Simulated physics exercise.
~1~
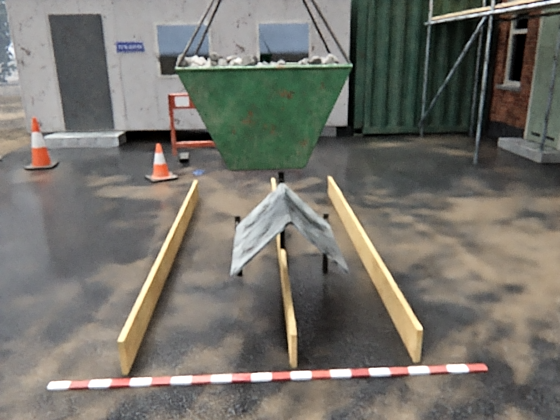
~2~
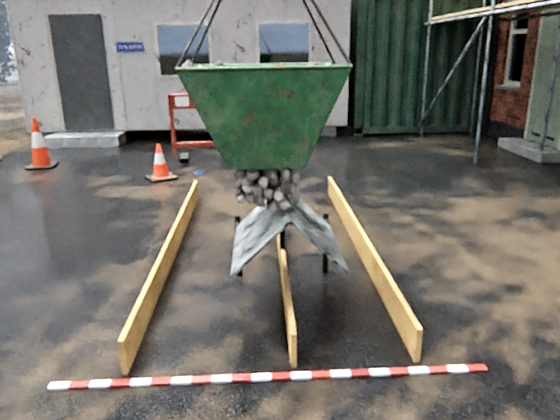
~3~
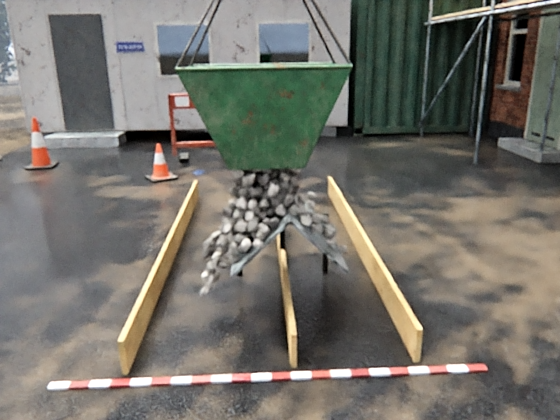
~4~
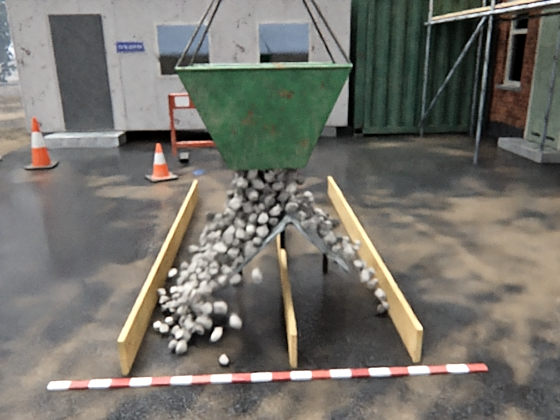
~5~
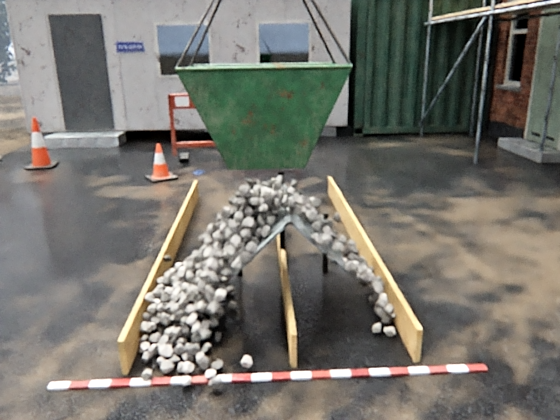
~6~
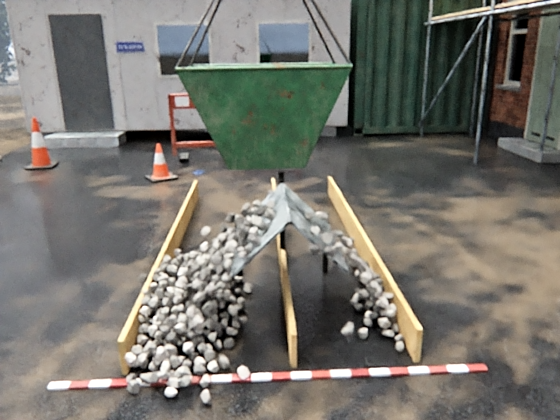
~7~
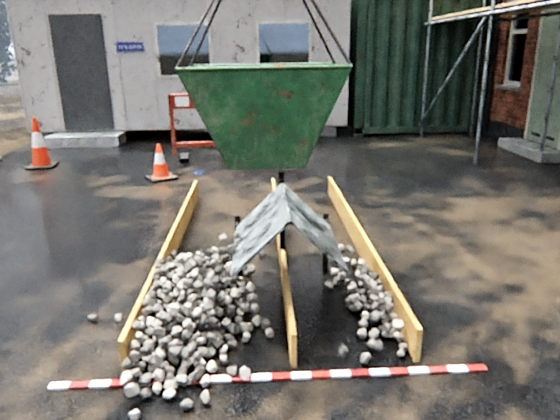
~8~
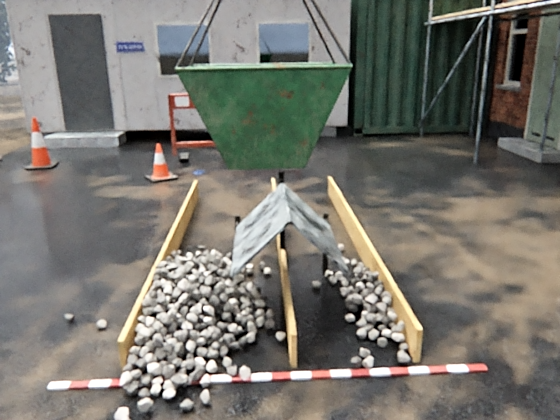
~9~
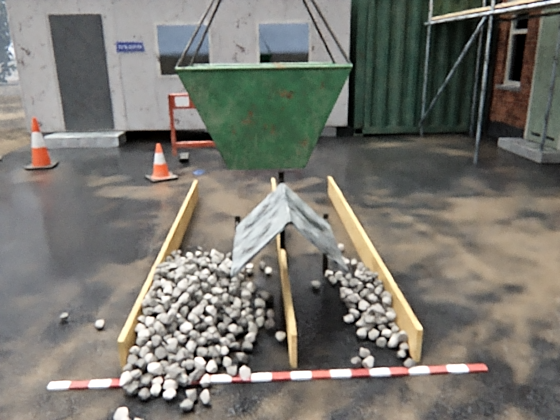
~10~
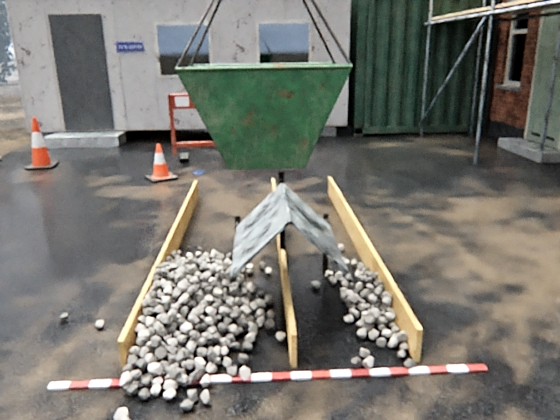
In this clip, grey stones drop from the bottom of a hanging green skip onto a fixed, peaked steel sheet and slide down both sides between wooden planks, settling with most in the left bay, a smaller pile in the right, and a few strays outside.
